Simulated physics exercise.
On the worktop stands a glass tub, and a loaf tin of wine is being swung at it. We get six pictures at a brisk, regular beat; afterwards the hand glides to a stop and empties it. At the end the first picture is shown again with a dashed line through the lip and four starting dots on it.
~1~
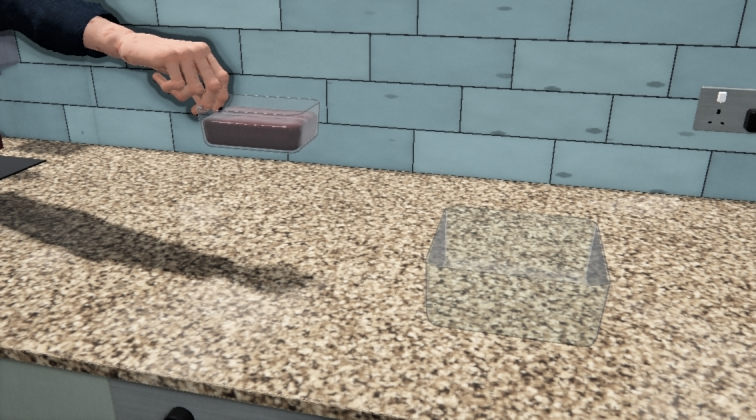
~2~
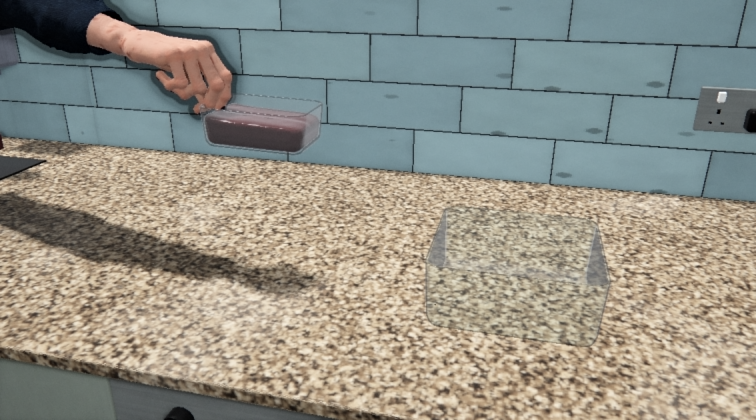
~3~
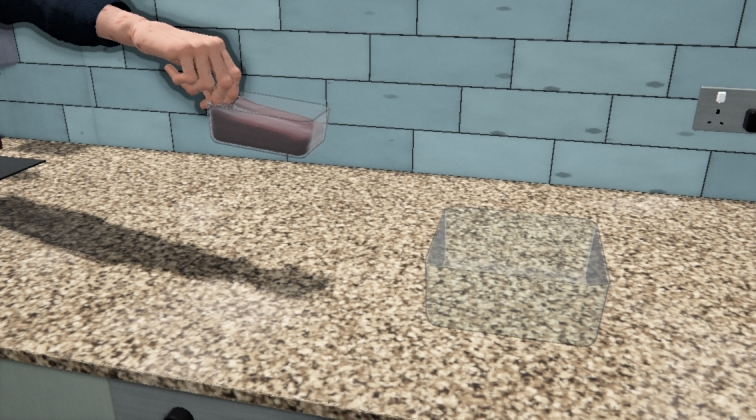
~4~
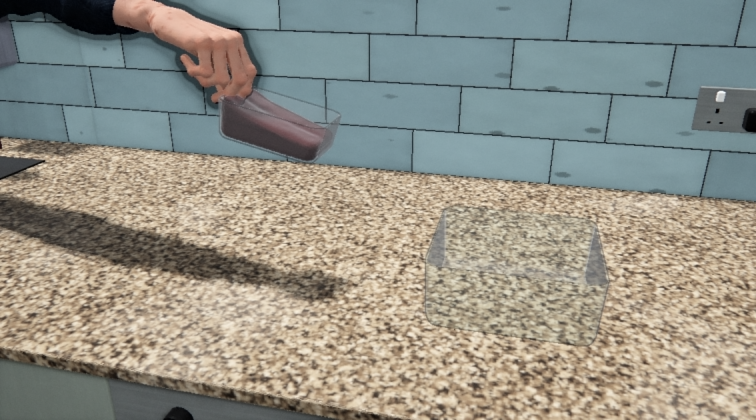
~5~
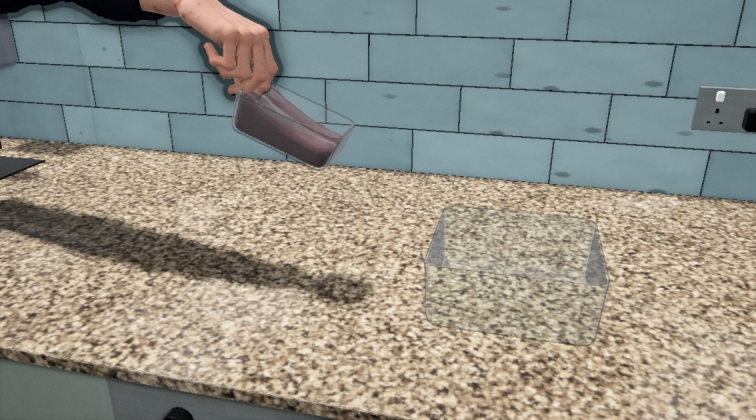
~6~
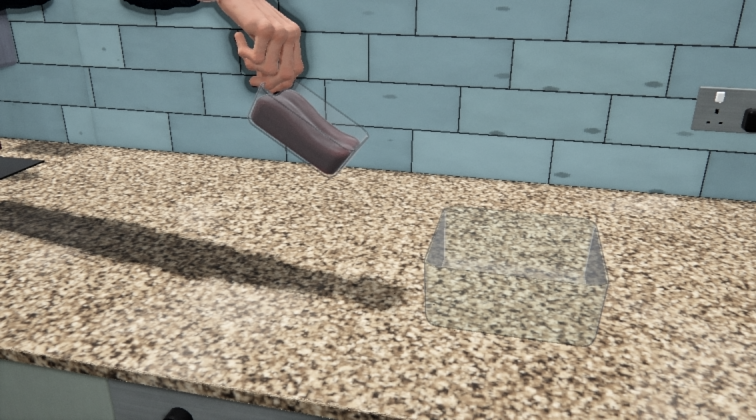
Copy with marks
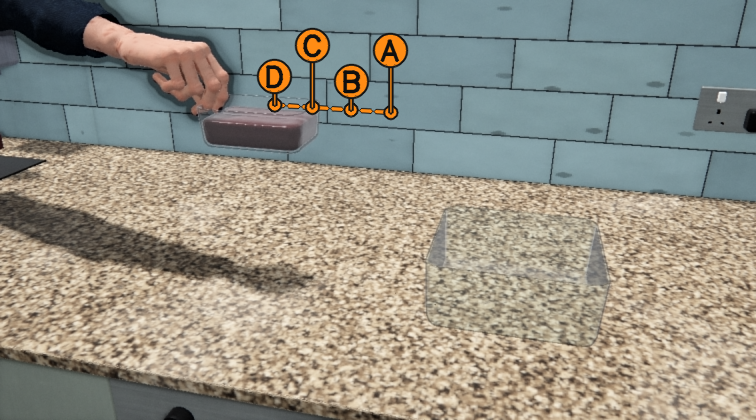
A hand in a dark sleeve, at the upper left, holds a clear rectangular container of dark reddish liquid above a speckled tan kitchen worktop, seen from slightly above. An empty clear glass tub stands right of centre, with pale blue wall tiles behind and a socket at the far right. The hand moves rightward, tilting the container steadily so its right end dips, while the camera stays still.
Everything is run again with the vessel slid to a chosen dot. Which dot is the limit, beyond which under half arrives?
I would pick spot D.
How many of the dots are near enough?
All of them.
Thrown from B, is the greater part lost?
No, not at all.
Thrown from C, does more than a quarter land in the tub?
Yes.
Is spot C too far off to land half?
No, not at all.
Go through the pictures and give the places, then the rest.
Upright, lip at (309, 107); tub from (426, 320) to (596, 344); nothing has left yet.
Upright, lip at (312, 109); nothing has left yet.
Tipped about 6°, lip at (320, 113); nothing has left yet.
Tipped about 13°, lip at (332, 121); nothing has left yet.
Tipped about 22°, lip at (346, 130); nothing has left yet.
Tipped about 33°, lip at (361, 142); nothing has left yet.
On the marked copy, A at (390, 112); B at (351, 109); C at (312, 107); D at (274, 104).
For spot A, about 82 % lands in the tub, 2 % falls short and 16 % goes beside or beyond.
For spot B, about 93 % lands in the tub, 5 % falls short.
For spot C, about 76 % lands in the tub, 8 % falls short and 16 % goes beside or beyond.
For spot D, about 69 % lands in the tub, 21 % falls short and 10 % goes beside or beyond.
